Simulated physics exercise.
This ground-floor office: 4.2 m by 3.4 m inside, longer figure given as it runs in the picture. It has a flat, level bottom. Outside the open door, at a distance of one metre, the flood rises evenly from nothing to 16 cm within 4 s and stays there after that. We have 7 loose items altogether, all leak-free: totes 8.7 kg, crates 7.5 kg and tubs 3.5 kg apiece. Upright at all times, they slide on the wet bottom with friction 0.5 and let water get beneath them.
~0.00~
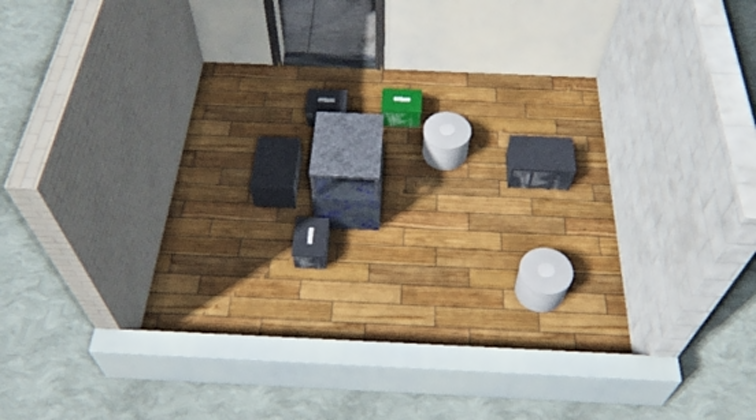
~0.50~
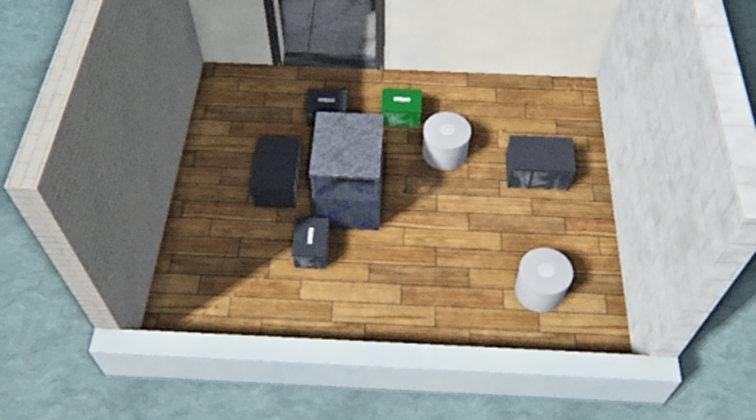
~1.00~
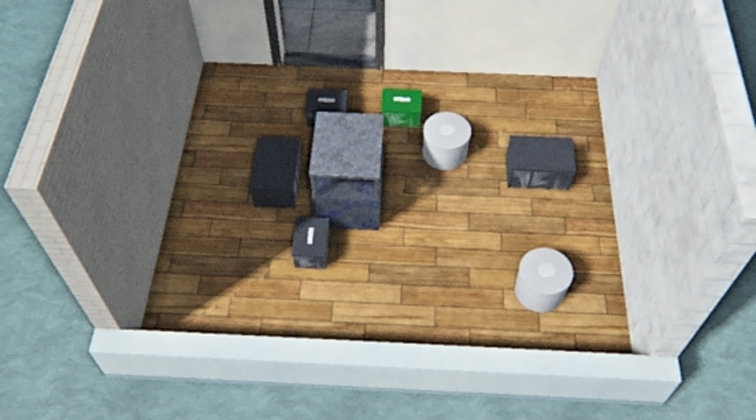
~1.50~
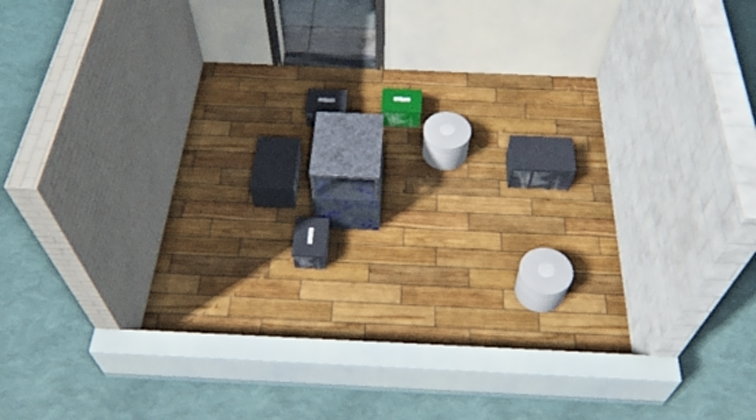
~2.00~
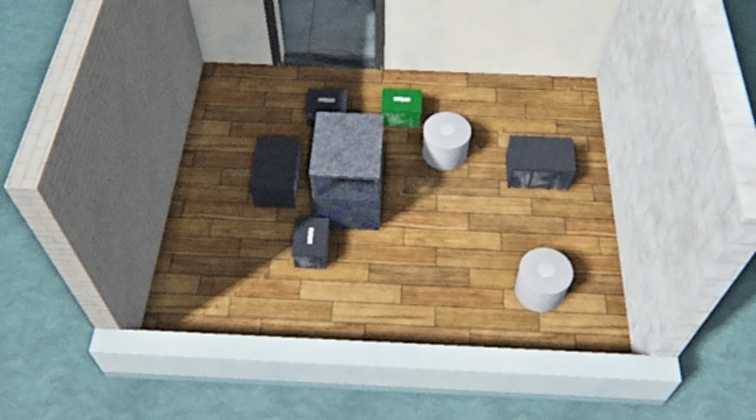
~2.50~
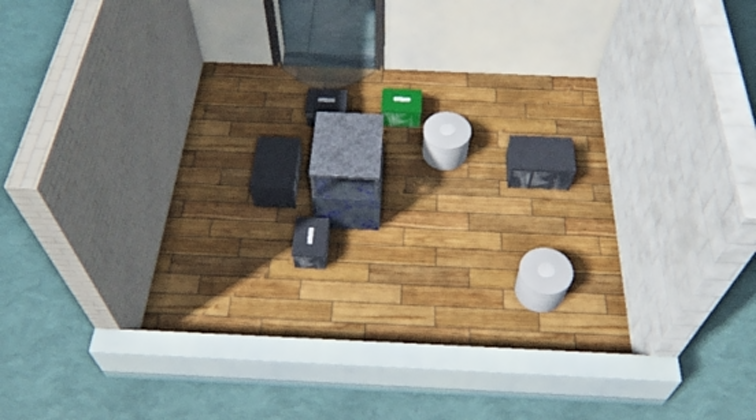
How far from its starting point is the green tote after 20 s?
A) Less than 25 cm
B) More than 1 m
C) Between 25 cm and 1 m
Between 25 cm and 1 m (C).
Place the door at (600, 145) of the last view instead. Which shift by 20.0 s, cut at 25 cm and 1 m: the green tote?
Under that change the green tote is pushed well away.
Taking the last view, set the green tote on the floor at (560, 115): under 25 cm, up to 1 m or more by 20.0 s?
Well, it gets shoved far.
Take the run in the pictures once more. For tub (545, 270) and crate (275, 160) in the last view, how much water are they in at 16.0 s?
Depth approx. 10 cm / 10 cm.
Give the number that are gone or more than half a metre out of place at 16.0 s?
The answer is 5.
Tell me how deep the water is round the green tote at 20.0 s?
The depth there is around 12 cm.
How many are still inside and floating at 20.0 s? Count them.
That would be 7 of them.
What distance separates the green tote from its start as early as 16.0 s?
By that time, close to 5 cm.
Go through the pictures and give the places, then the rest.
The green tote at (402, 100), on the bottom; 0.0 m2 under water; 0 of 7 have shifted, in the first picture.
The green tote at (402, 100), on the bottom; water covers 0.0 m2; 0 of 7 have shifted, in the second picture.
The green tote at (402, 100), on the bottom; water covers 0.0 m2; 0 of 7 have shifted, in the third picture.
The green tote at (402, 100) rests on the ground; 0.0 m2 under water; 0 of 7 have shifted, in the fourth picture.
The green tote at (402, 100) rests on the ground; 0.0 m2 under water; 0 of 7 have shifted, in the fifth picture.
The green tote at (402, 100) rests on the ground; water covers 0.2 m2; 0 of 7 have shifted, in the sixth picture.
After 4.0 s the green tote is near (402, 100), 0.0 m from its start, aground; 0 afloat.
After 9.0 s the green tote is near (402, 100), 0.0 m from its start, aground; 2 afloat.
After 16.0 s the green tote is near (398, 99), 0.0 m from its start, afloat; 6 afloat.
After 20.0 s the green tote is near (368, 127), 0.5 m from its start, afloat; 7 afloat.
